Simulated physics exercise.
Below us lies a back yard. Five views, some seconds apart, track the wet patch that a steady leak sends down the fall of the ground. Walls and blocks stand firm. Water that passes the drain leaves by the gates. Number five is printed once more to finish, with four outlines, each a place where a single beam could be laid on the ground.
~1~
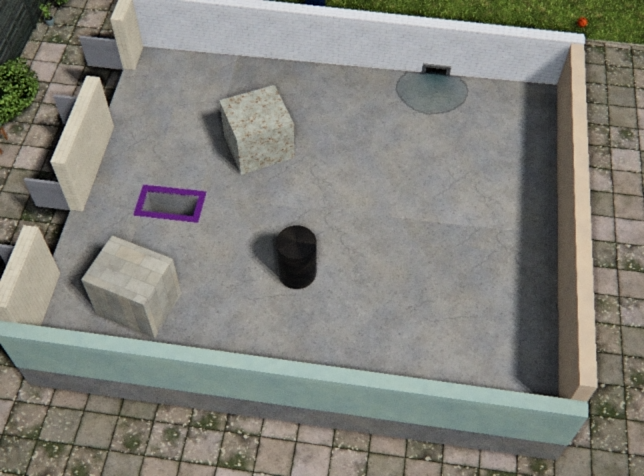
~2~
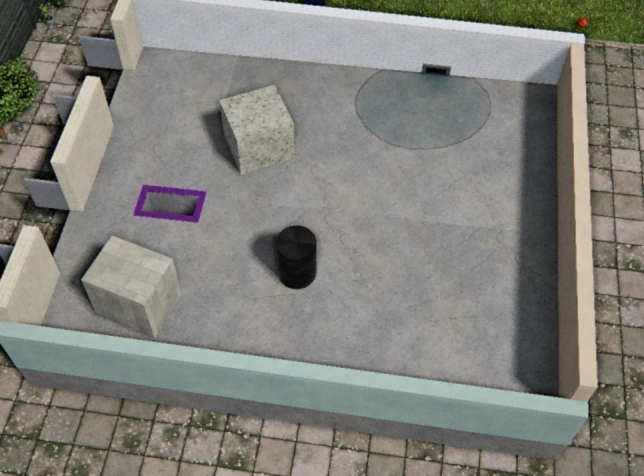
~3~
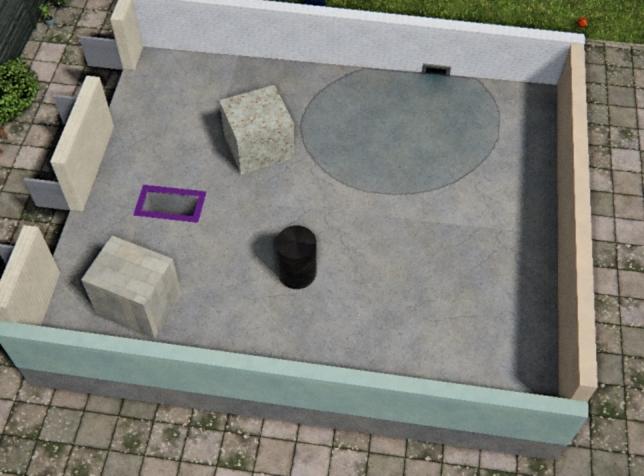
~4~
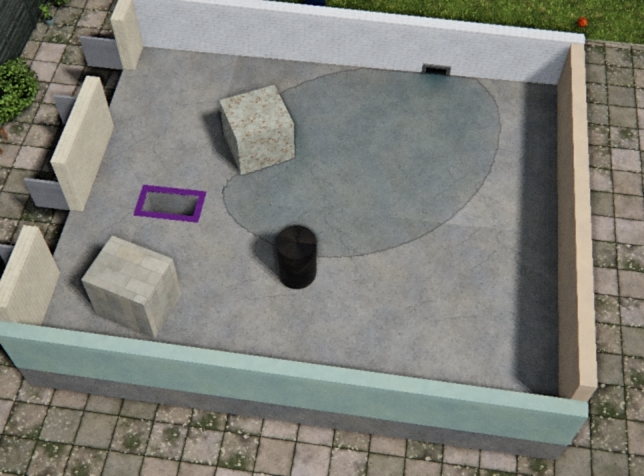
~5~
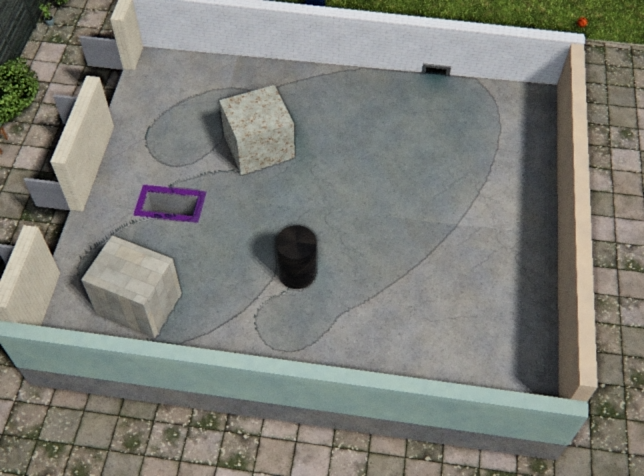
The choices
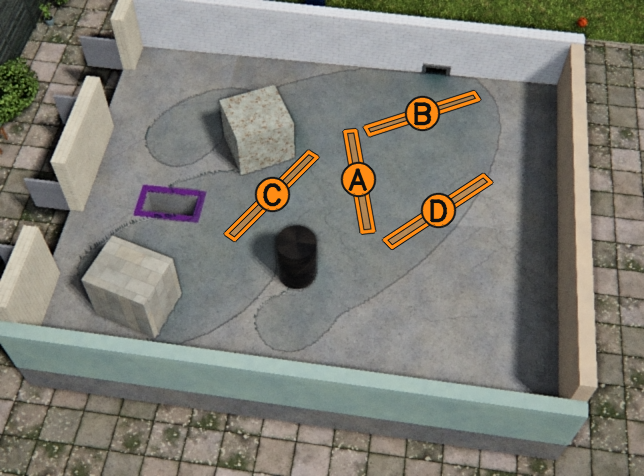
At first, a small puddle lies below a dark outlet in the white back wall of a walled grey yard. It widens across the ground toward the left and front, reaching the speckled block and black cylinder. Finally it curls around both and reaches the purple-rimmed drain and the lower-left block.
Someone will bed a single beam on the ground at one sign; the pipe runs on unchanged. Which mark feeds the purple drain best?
The best spot is D.
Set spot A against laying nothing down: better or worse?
It is worse.
On the marked copy, A from (350, 131) to (367, 231); B from (367, 130) to (476, 96); C from (230, 236) to (312, 154); D from (388, 243) to (487, 178).
If A is chosen, about 4 % of the stream runs into the purple drain, about 95 % out by the gates.
If B is chosen, about 6 % of the stream runs into the purple drain, about 91 % out by the gates.
If C is chosen, about 5 % of the stream runs into the purple drain, about 94 % out by the gates.
If D is chosen, about 12 % of the stream runs into the purple drain, about 87 % out by the gates.
